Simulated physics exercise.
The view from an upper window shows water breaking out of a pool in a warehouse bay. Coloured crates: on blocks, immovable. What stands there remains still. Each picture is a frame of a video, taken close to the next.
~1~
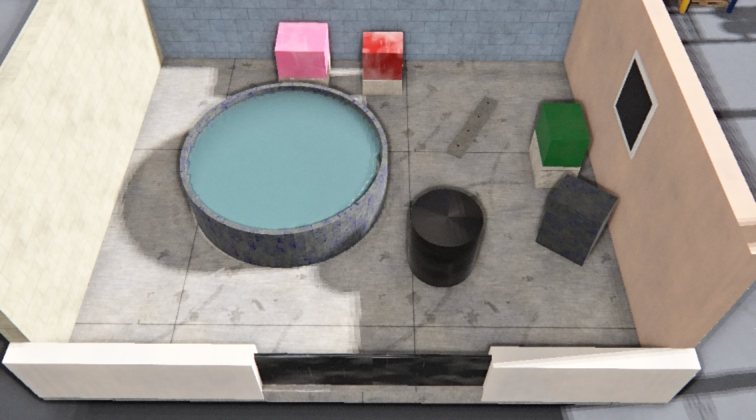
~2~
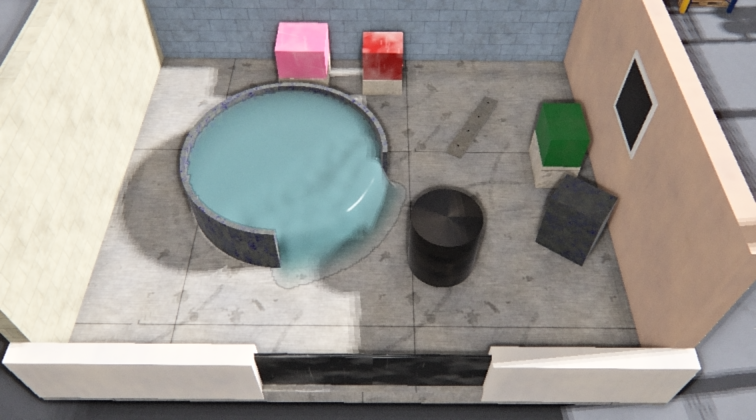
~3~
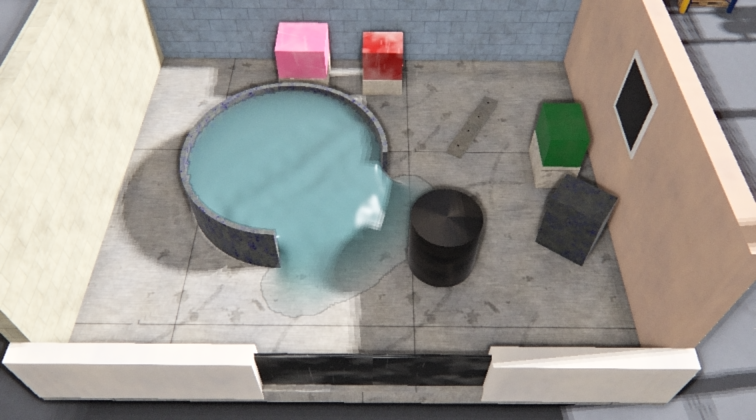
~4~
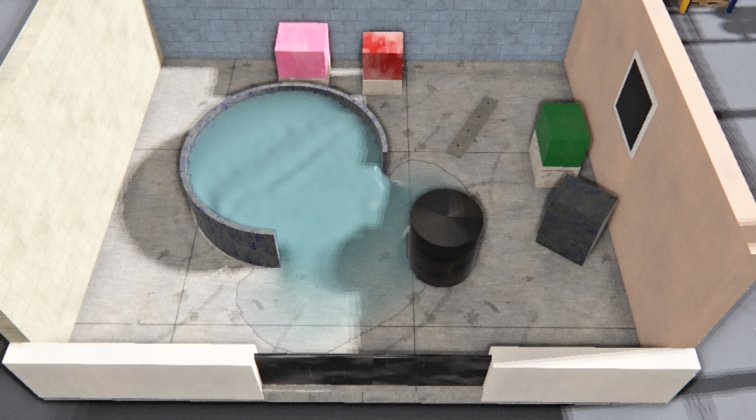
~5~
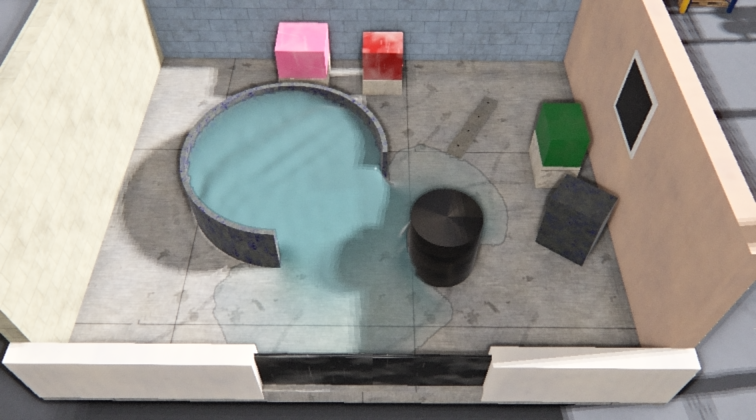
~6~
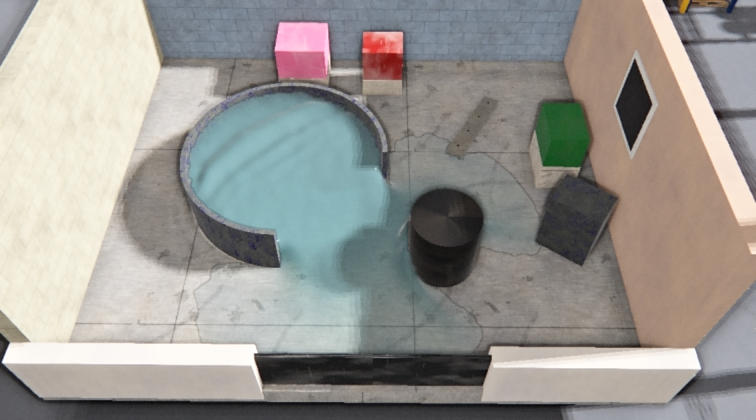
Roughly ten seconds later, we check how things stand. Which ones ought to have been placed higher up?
Red crate: Spared. Green crate: Spared. Pink crate: Spared.
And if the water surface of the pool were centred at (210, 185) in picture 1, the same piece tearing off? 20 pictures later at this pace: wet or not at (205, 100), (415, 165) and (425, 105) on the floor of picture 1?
In turn: Not flooded, wet, covered.
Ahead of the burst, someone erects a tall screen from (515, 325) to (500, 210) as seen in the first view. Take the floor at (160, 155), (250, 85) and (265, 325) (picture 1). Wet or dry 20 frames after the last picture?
The first point comes out unwetted, the next unwetted, the last inundated.
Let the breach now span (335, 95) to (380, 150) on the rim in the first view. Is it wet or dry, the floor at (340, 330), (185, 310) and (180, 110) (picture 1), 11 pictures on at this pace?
Unwetted / unwetted / unwetted.
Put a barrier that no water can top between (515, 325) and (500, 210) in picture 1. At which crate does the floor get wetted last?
Pink-painted one.
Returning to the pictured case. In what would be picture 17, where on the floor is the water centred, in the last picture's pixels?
The water's middle lies around (373, 241).
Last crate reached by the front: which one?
It is the one in pink.
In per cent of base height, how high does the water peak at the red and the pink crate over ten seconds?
I'd say 70 per cent for the first one and 60 per cent for the second.
A moment on, water covers 35 % of the floor; the red crate not reached, the green crate water round its plinth, the pink crate not reached.
Next, water covers 50 % of the floor; the red crate not reached, the green crate water round its plinth, the pink crate not reached.
Then, water covers 65 % of the floor; the red crate not reached, the green crate water round its plinth, the pink crate not reached.
Later, water covers 95 % of the floor; the red crate water round its plinth, the green crate water round its plinth, the pink crate water round its plinth.
In the end, water covers 100 % of the floor; the red crate stayed above the water, the green crate stayed above the water, the pink crate stayed above the water.
